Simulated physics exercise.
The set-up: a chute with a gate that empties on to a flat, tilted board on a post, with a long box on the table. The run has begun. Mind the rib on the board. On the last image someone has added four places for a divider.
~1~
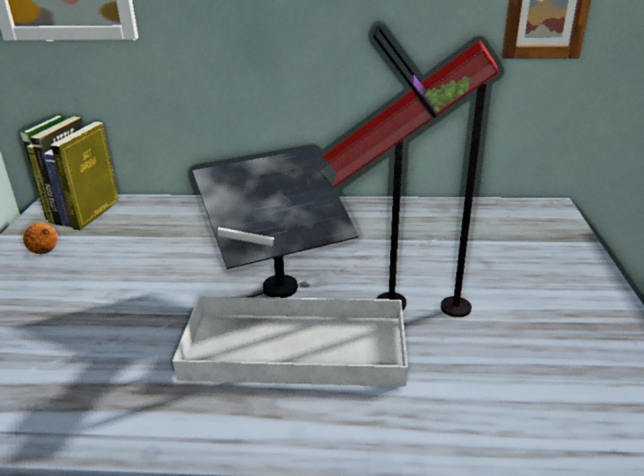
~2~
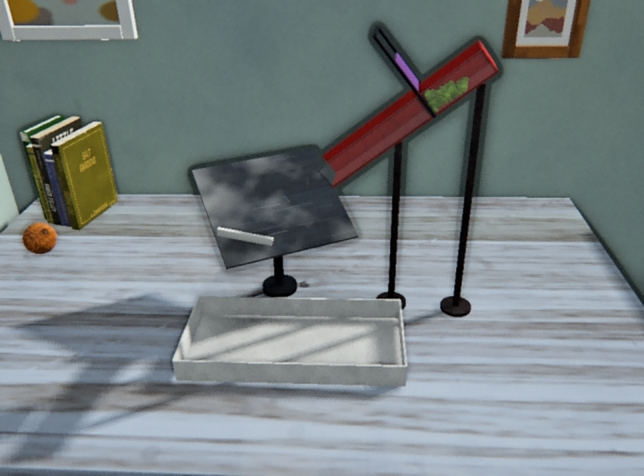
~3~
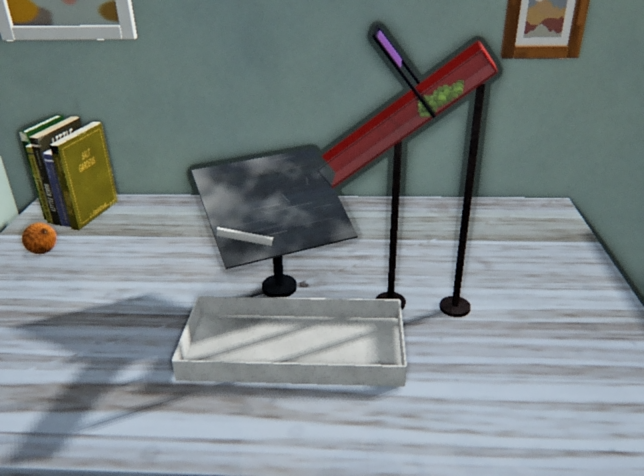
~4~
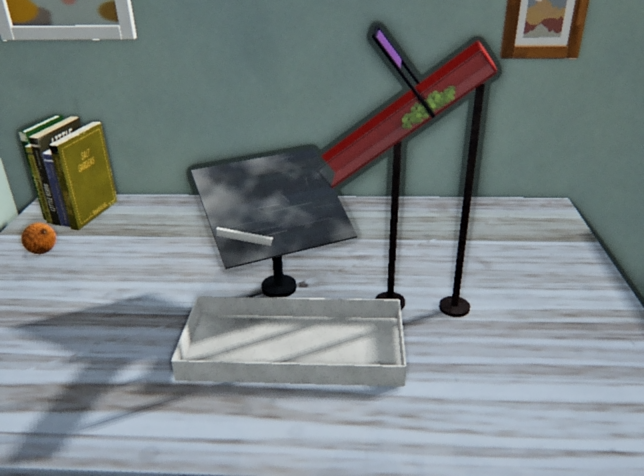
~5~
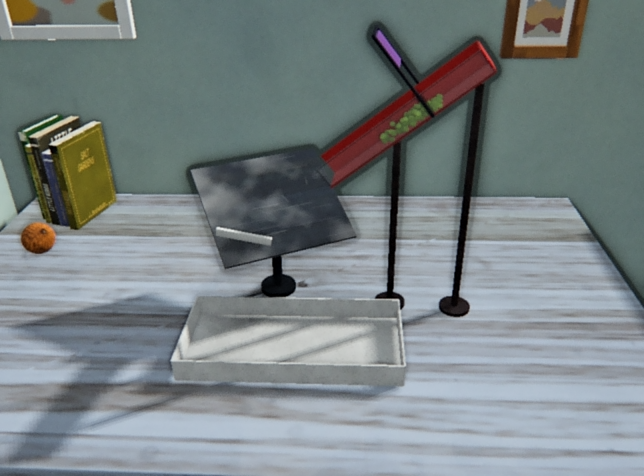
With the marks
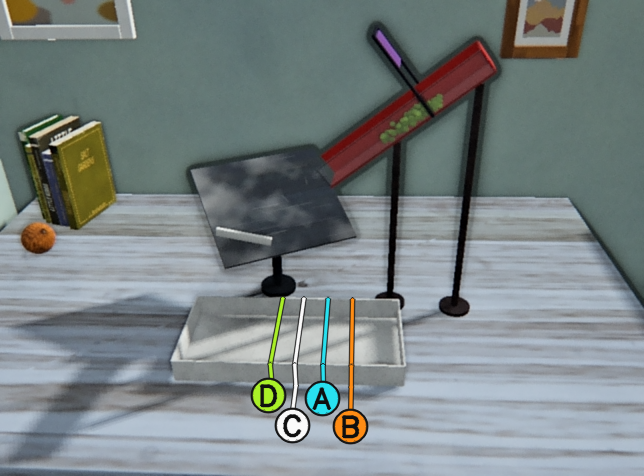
In the video, a purple-marked gate slides up on a sloping red chute above a tilted dark board and an empty pale box, and a cluster of small green pieces then moves down the chute toward the left.
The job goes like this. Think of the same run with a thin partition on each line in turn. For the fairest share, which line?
Take C.
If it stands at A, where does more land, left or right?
More lands on the left.
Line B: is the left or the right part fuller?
More lands on the left.
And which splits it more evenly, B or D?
The answer is D.
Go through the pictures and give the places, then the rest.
In the first picture, load behind the gate at (444, 94), dried peas; lip of the chute at (335, 181), sloping fairly steeply.
In the second picture, middle of the board at (274, 203), tilted gently; middle of its low edge at (295, 251); of its high edge at (256, 159).
In the third picture, front corners of the box at (173, 361) and (406, 366), empty; front of the load at (421, 110).
In the fourth picture, middle of the load at (430, 108); its front at (405, 126), about a quarter of the way to the lip; rib from (217, 228) to (272, 239).
In the fifth picture, middle of the load at (418, 116); its front at (385, 141), about half of the way to the lip.
On the marked copy, line A crosses the front rim at (323, 364); line B crosses the front rim at (351, 365); line C crosses the front rim at (294, 363); line D crosses the front rim at (270, 363).
Choosing A, of what is caught, most on the left of the divider, a small part on the right.
Choosing B, of what is caught, nearly all on the left of the divider, a small part on the right.
Choosing C, of what is caught, about half on the left of the divider, about half on the right.
Choosing D, of what is caught, about a quarter on the left of the divider, most on the right.
